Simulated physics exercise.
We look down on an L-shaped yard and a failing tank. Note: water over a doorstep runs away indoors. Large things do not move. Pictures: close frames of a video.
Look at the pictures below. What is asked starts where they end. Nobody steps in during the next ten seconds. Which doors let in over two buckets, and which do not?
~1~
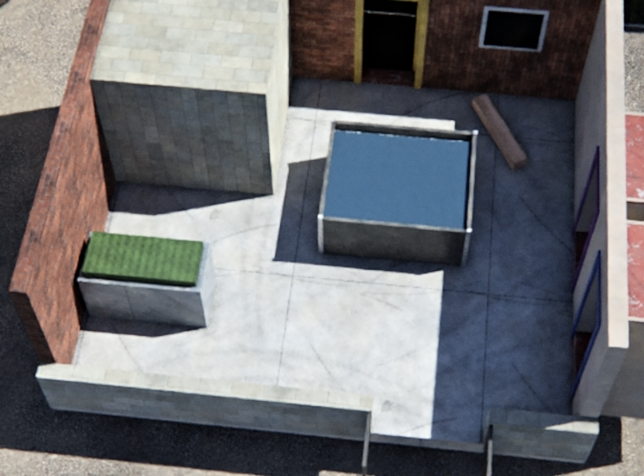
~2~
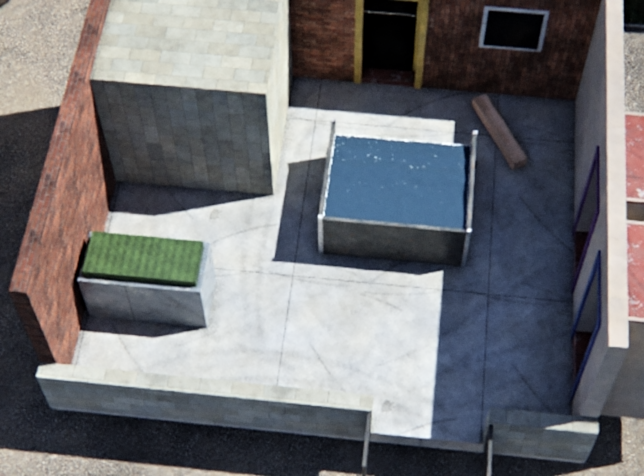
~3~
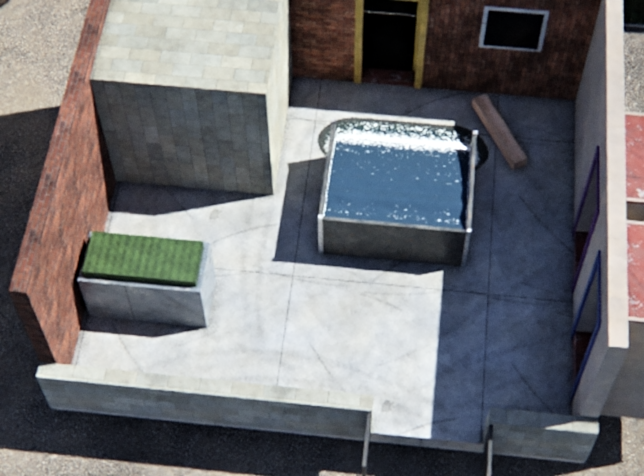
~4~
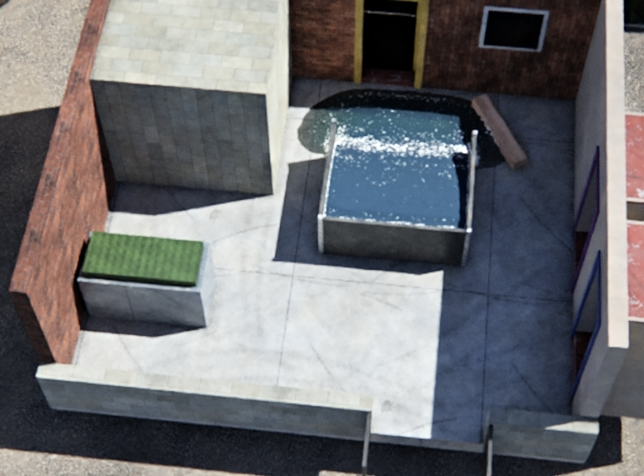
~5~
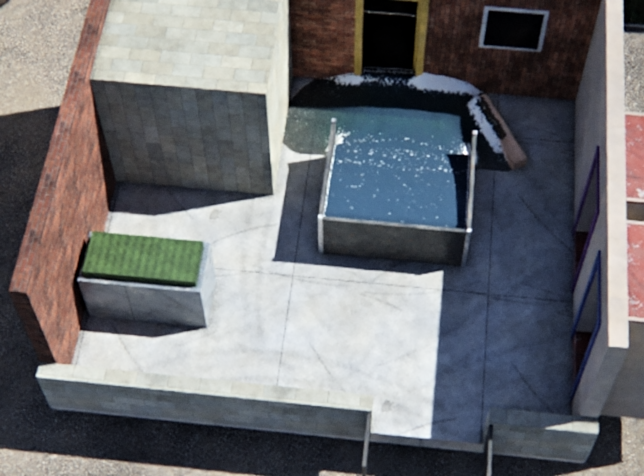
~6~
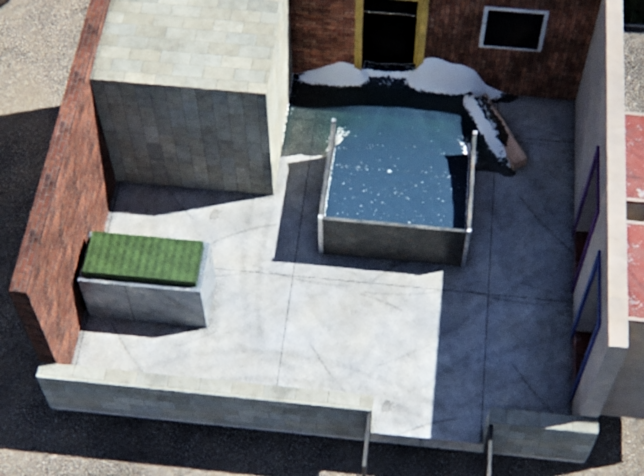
Here is how it goes: The purple door does not, the yellow door does, the blue door does not.
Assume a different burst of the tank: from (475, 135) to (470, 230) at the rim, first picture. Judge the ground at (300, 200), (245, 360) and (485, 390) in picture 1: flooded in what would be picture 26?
Point by point: Unwetted; unwetted; soaked.
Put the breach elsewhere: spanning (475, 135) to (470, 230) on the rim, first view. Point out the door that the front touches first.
My answer is the purple one.
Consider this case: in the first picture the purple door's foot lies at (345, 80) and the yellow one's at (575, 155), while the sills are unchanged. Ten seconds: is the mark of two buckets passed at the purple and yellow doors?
As I see it, the purple one exceeds the limit while the yellow one exceeds the limit.
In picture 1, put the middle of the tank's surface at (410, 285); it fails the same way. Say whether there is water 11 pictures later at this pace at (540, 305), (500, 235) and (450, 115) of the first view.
In that order: Clear, under water, under water.
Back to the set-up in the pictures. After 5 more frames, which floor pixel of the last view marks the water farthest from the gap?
I would point to (567, 106).
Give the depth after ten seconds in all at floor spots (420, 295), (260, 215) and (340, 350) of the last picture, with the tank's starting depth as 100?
The three come to some 4, 2 and 6 per cent respectively.
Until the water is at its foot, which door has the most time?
It's the blue-painted one.
A moment on, water covers 20 % of the floor; the purple door not reached, the yellow door far over two buckets in, the blue door not reached.
Next, water covers 30 % of the floor; the purple door not reached, the yellow door far over two buckets in, the blue door not reached.
Then, water covers 60 % of the floor; the purple door wet at the sill, nothing in, the yellow door far over two buckets in, the blue door wet at the sill, nothing in.
Later, water covers 80 % of the floor; the purple door wet at the sill, nothing in, the yellow door far over two buckets in, the blue door wet at the sill, nothing in.
In the end, water covers 95 % of the floor; the purple door wet at the sill, nothing in, the yellow door far over two buckets in, the blue door wet at the sill, nothing in.
